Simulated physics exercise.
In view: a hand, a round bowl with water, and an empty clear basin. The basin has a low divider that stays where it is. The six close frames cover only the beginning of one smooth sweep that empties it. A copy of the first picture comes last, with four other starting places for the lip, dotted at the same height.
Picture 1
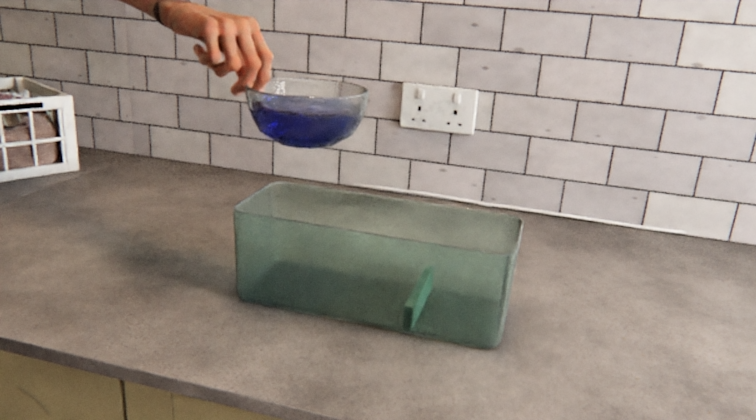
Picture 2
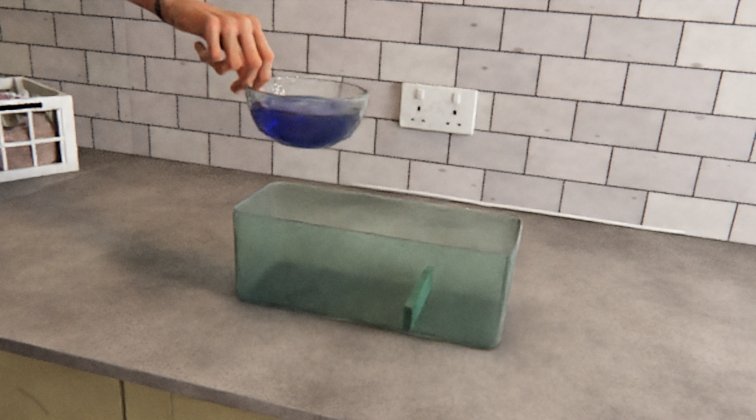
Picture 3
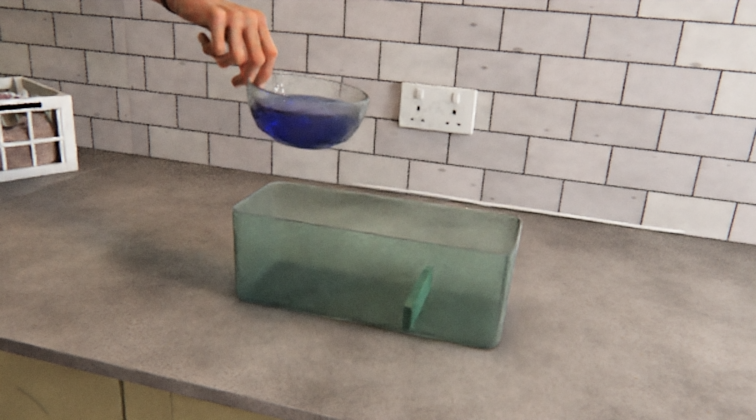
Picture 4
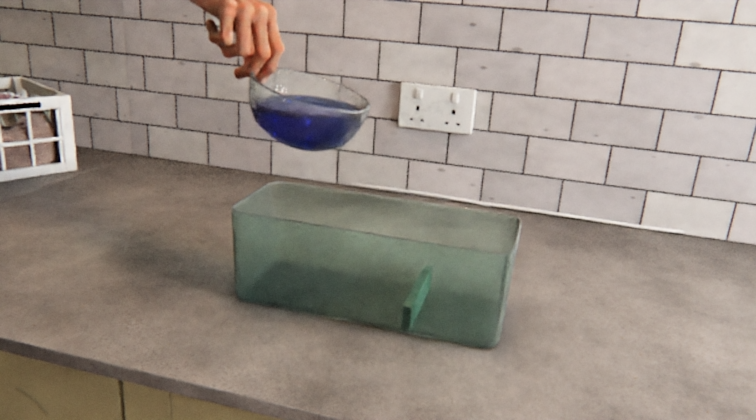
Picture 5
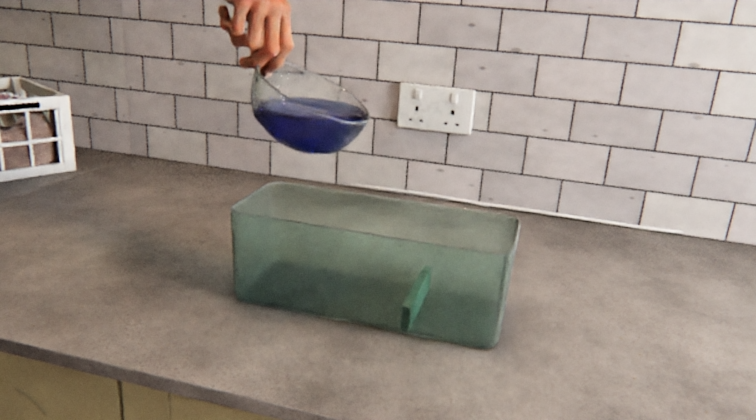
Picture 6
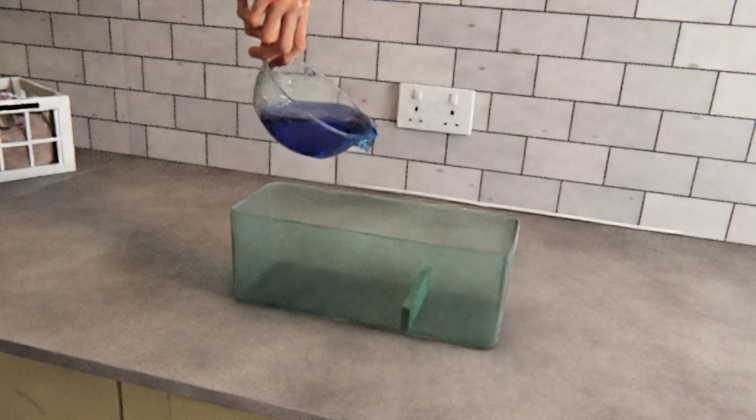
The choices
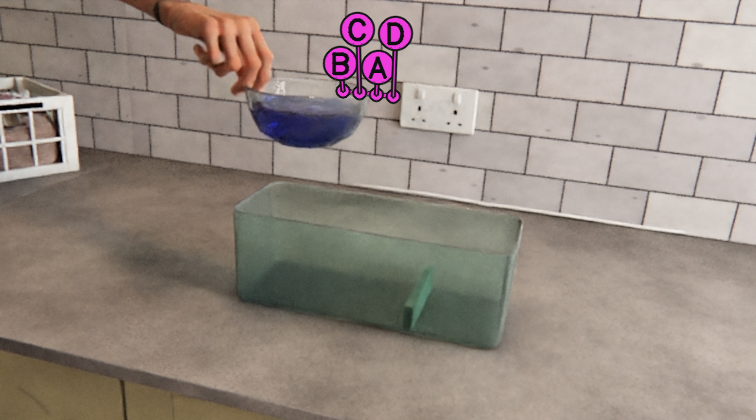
In this clip, a hand holds a clear round bowl of blue water above an empty, greenish clear basin on a grey countertop, then tilts it steadily to the right until water begins to come over the lip.
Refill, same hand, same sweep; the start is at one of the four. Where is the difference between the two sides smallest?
Use place D.
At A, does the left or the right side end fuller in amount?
The left one.
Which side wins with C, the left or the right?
More ends on the left.
On the marked copy, A at (376, 94); B at (343, 91); C at (359, 92); D at (393, 96).
For place A, about 79 % ends left of the wall and 20 % right of it.
For place B, about 89 % ends left of the wall and 10 % right of it.
For place C, about 94 % ends left of the wall and 6 % right of it.
For place D, about 49 % ends left of the wall and 50 % right of it.
